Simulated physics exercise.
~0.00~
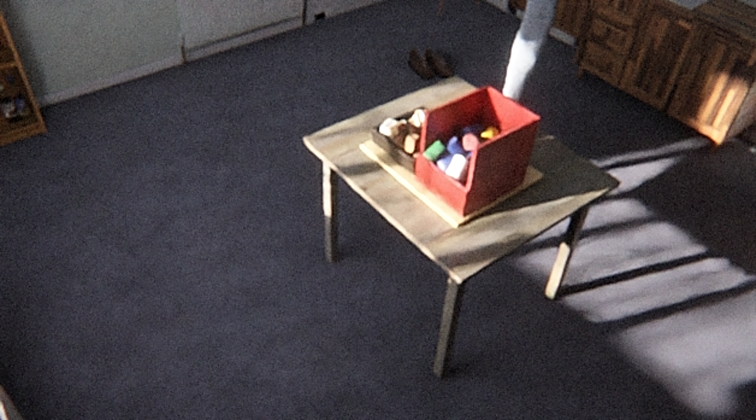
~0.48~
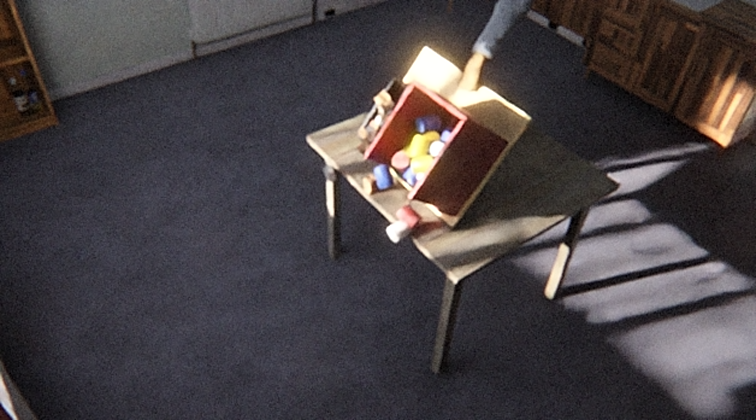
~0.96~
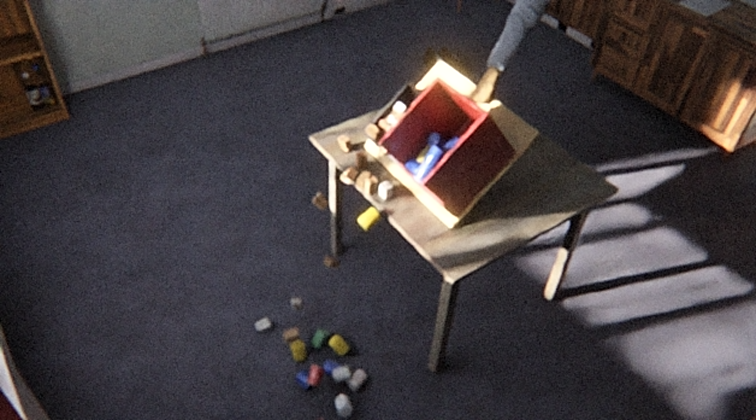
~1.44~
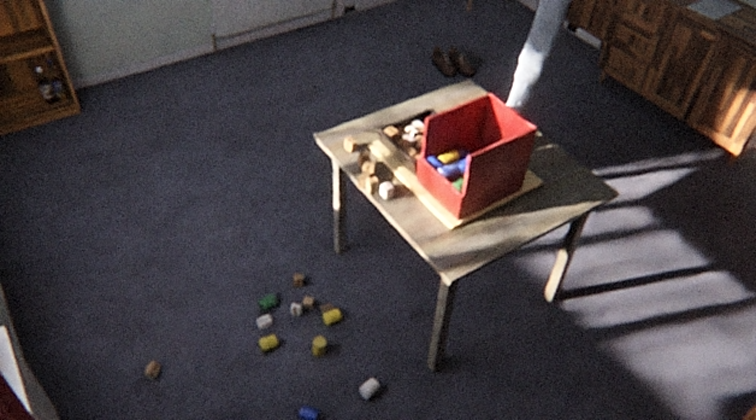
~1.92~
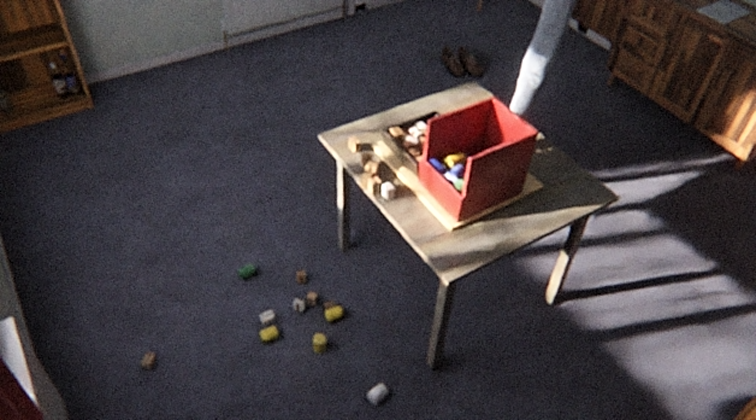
The video shows a hand tilting a board holding a red box and a smaller dark tray of small colourful pieces leftward on a table, spilling some onto the tabletop and floor, then lowering it flat, with pieces left in both containers and others scattered.
